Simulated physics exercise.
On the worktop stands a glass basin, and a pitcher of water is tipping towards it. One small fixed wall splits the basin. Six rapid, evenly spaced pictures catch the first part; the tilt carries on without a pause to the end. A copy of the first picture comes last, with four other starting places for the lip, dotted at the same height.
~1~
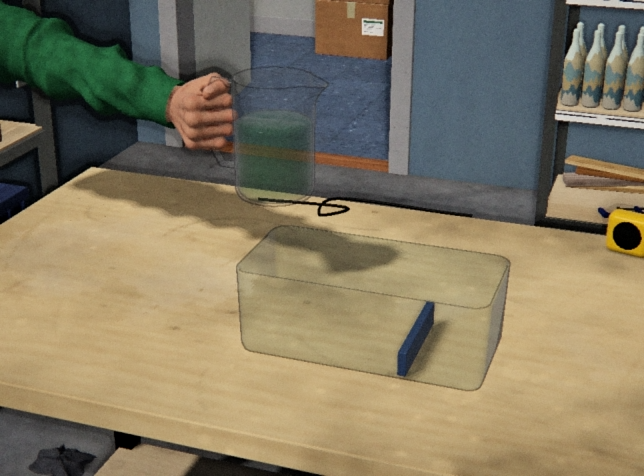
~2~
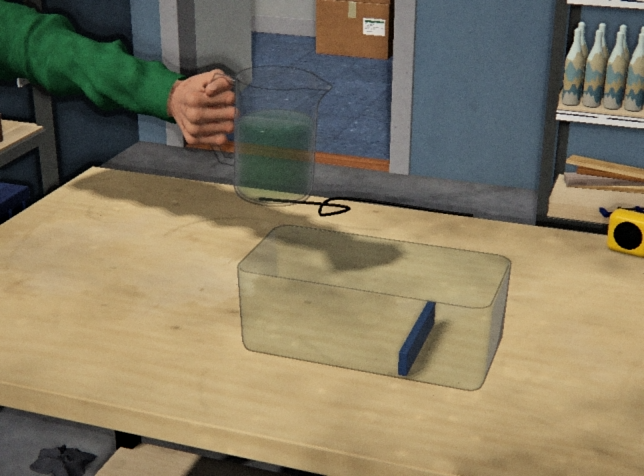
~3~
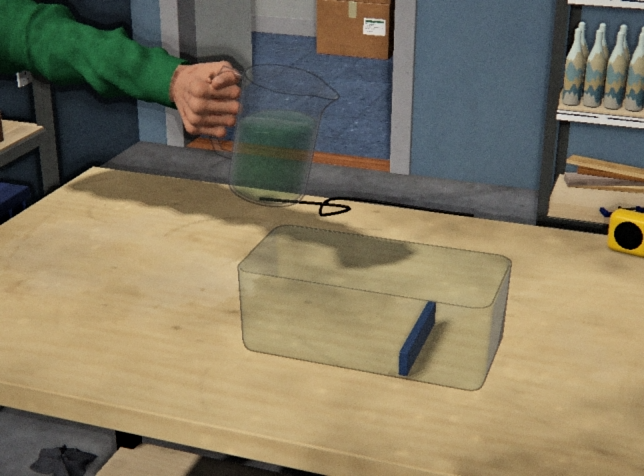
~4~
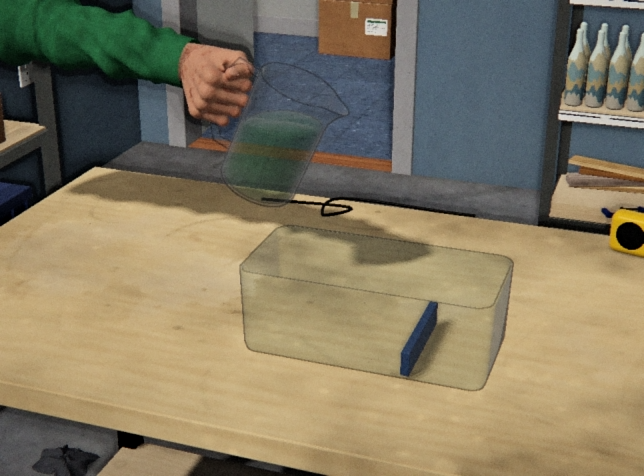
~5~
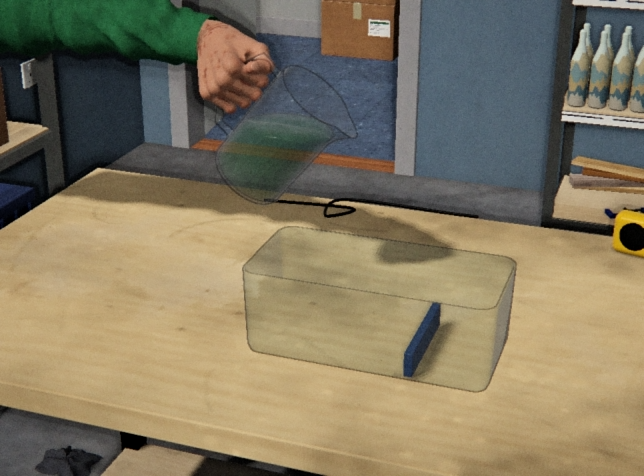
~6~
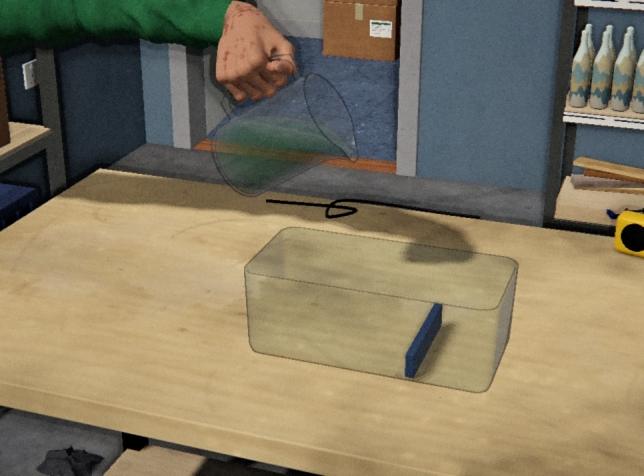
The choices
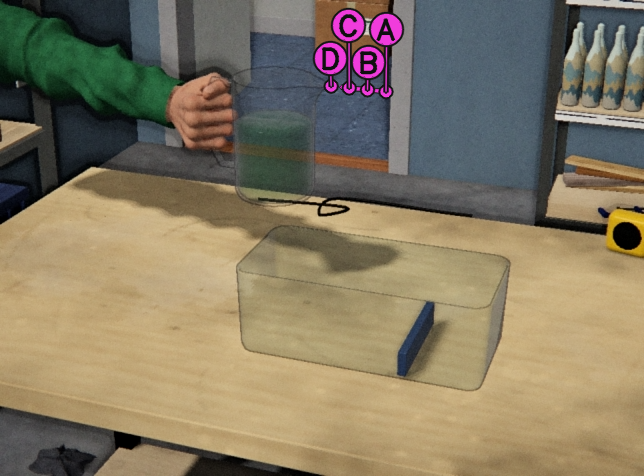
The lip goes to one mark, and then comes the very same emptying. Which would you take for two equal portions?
The best spot is B.
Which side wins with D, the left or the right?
More ends on the left.
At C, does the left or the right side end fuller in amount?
The left side.
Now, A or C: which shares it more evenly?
That would be A.
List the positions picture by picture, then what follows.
In the first frame, upright, lip at (327, 85); basin from (242, 346) to (483, 389); top of the wall at (417, 326); nothing has left yet.
In the second frame, tipped about 3°, lip at (330, 88); nothing has left yet.
In the third frame, tipped about 11°, lip at (338, 97); nothing has left yet.
In the fourth frame, tipped about 23°, lip at (347, 114); nothing has left yet.
In the fifth frame, tipped about 39°, lip at (356, 136); nothing has left yet.
In the sixth frame, tipped about 57°, lip at (356, 160); nothing has left yet.
In magenta, A at (385, 91); B at (367, 89); C at (349, 88); D at (331, 86).
If A is chosen, about 28 % ends left of the wall and 68 % right of it; 4 % is lost outside.
If B is chosen, about 50 % ends left of the wall and 48 % right of it.
If C is chosen, about 80 % ends left of the wall and 15 % right of it; 5 % is lost outside.
If D is chosen, about 88 % ends left of the wall and 8 % right of it; 4 % is lost outside.
